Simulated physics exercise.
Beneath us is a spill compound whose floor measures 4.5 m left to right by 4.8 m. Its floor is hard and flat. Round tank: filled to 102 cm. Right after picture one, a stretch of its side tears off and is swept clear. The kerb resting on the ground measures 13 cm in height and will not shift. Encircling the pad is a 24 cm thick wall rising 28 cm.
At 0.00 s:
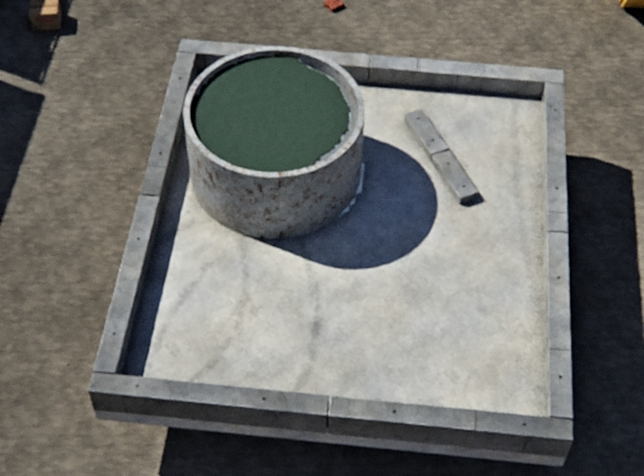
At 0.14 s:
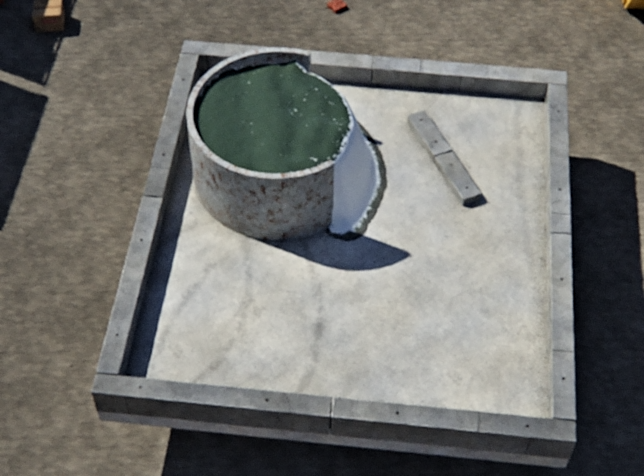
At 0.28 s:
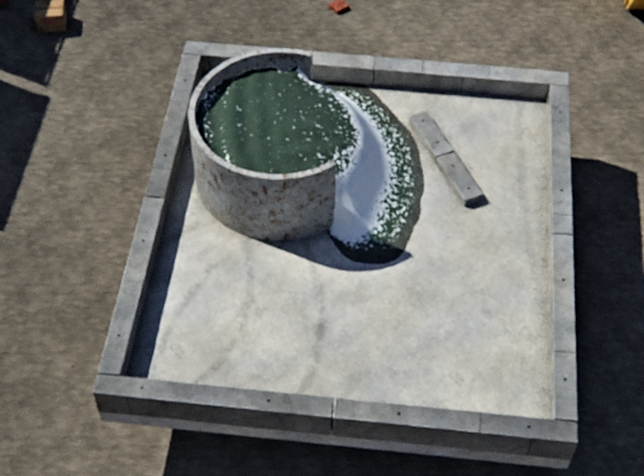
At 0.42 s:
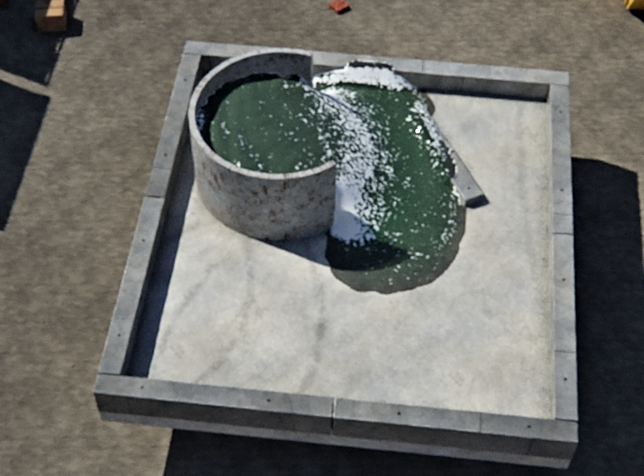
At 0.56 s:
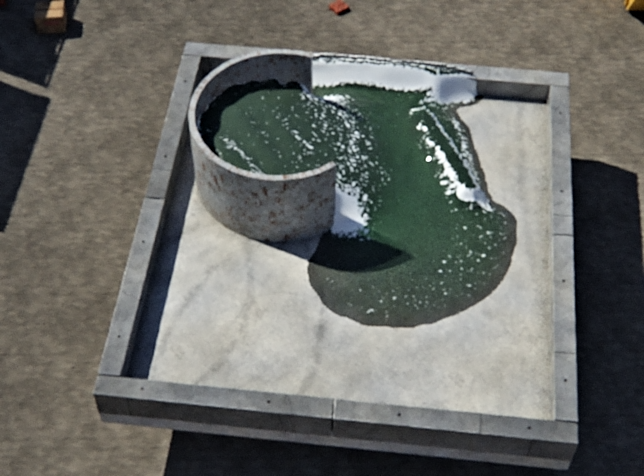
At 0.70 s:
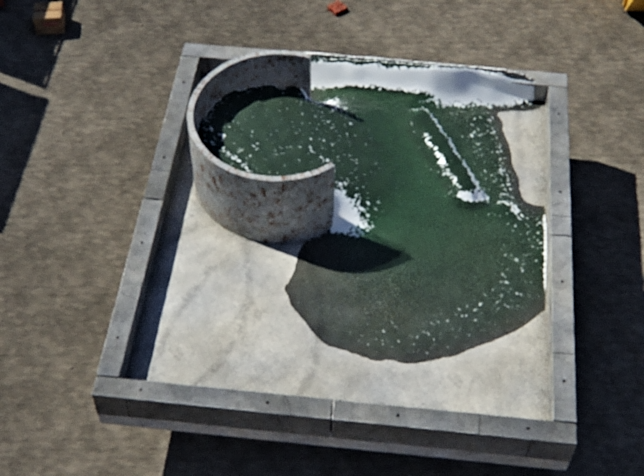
A round, mottled grey tank full of dark green water stands in the upper left of a pale, square, low-walled concrete pad, seen from high above in sunlight. A short grey block lies to its right, with brown ground and dark shadows around the pad. The tank's right side opens, and foaming water pours out, surrounds the block, runs along the back wall and spreads rightward and toward the front.
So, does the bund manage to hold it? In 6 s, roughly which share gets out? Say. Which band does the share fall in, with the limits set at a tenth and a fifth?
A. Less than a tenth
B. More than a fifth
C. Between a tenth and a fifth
The answer is C.
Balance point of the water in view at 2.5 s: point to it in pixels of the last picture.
Balance point at about (418, 208).
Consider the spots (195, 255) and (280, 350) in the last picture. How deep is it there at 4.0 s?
You'd measure 5 cm at the first place and 7 cm at the other.
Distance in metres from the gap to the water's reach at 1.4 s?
Around 4.0 metres.
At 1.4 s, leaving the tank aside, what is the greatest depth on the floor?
Roughly 60 cm.
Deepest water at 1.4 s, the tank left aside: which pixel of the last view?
Spot: Approx. (536, 148).
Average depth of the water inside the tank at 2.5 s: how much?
Roughly 16 cm on average.
After 1.1 s water covers 60 % of the floor and is deepest (46 cm) near (423, 97); 1 % is over the wall.
After 1.4 s water covers 60 % of the floor and is deepest (60 cm) near (536, 148); 4 % is over the wall.
After 2.5 s water covers 65 % of the floor and is deepest (38 cm) near (536, 106); 14 % is over the wall.
After 4.0 s water covers 85 % of the floor and is deepest (28 cm) near (124, 390); 16 % is over the wall.
After 6.0 s water covers 85 % of the floor and is deepest (28 cm) near (155, 267); 17 % is over the wall.
